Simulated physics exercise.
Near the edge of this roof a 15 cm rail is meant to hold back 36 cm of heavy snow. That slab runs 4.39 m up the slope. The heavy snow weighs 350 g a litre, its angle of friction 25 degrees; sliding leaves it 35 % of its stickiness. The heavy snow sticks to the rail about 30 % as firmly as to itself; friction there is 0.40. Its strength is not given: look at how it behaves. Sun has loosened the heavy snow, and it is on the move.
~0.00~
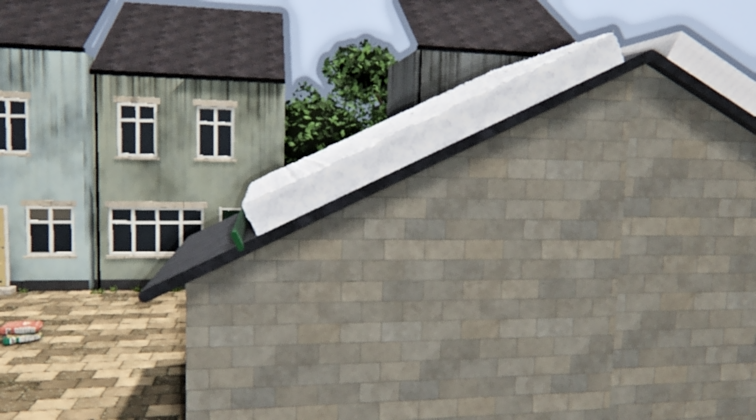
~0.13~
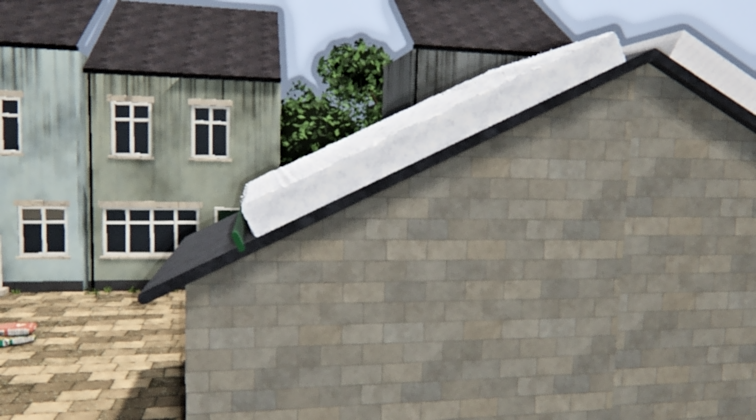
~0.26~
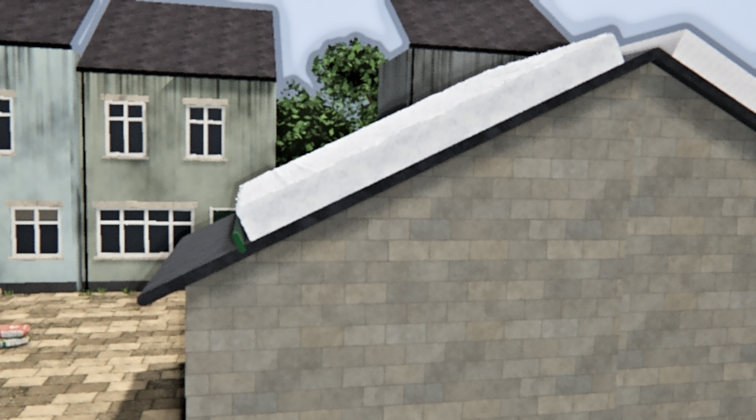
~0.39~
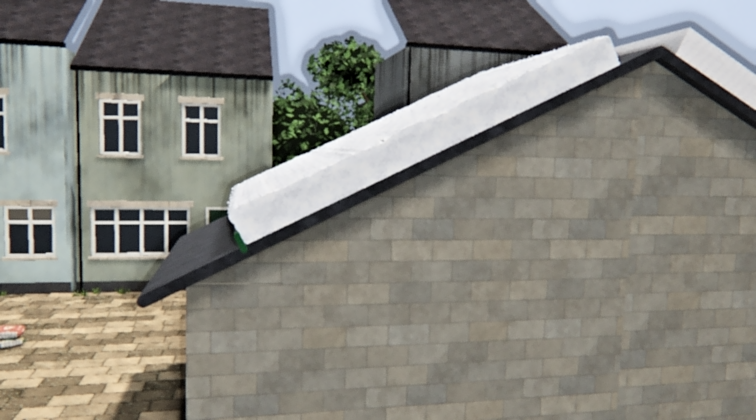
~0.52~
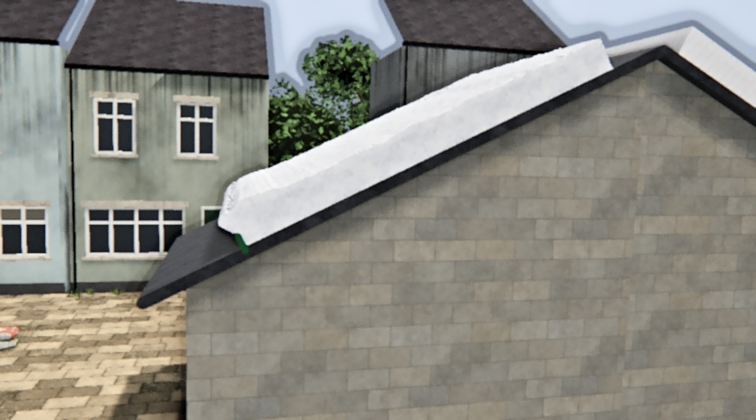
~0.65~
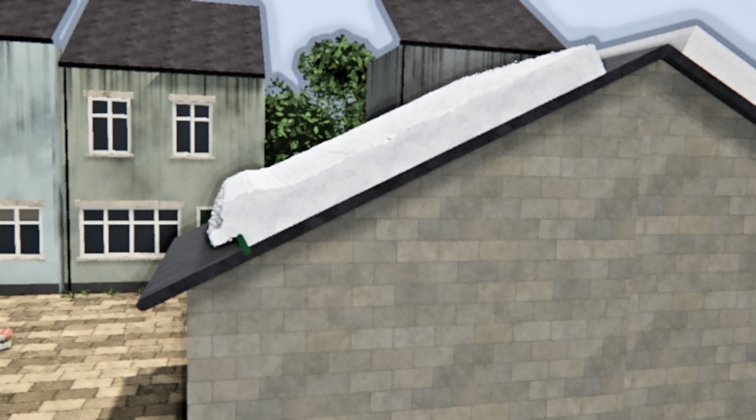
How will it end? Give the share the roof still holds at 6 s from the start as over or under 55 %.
Expect under 55 %.
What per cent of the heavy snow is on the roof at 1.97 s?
Some 70 per cent.
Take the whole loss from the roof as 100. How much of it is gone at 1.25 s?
Some 10 per cent.
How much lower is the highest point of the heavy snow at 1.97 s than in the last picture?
Some 0.9 m.
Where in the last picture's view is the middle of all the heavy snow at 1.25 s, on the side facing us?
At about (341, 180).
After 1.25 s, 96 % of the snow is on the roof.
After 1.97 s, 71 % of the snow is on the roof.
After 2.68 s, 50 % of the snow is on the roof.
After 3.40 s, 39 % of the snow is on the roof.
After 6.00 s, at the end, 34 % of the snow is on the roof.
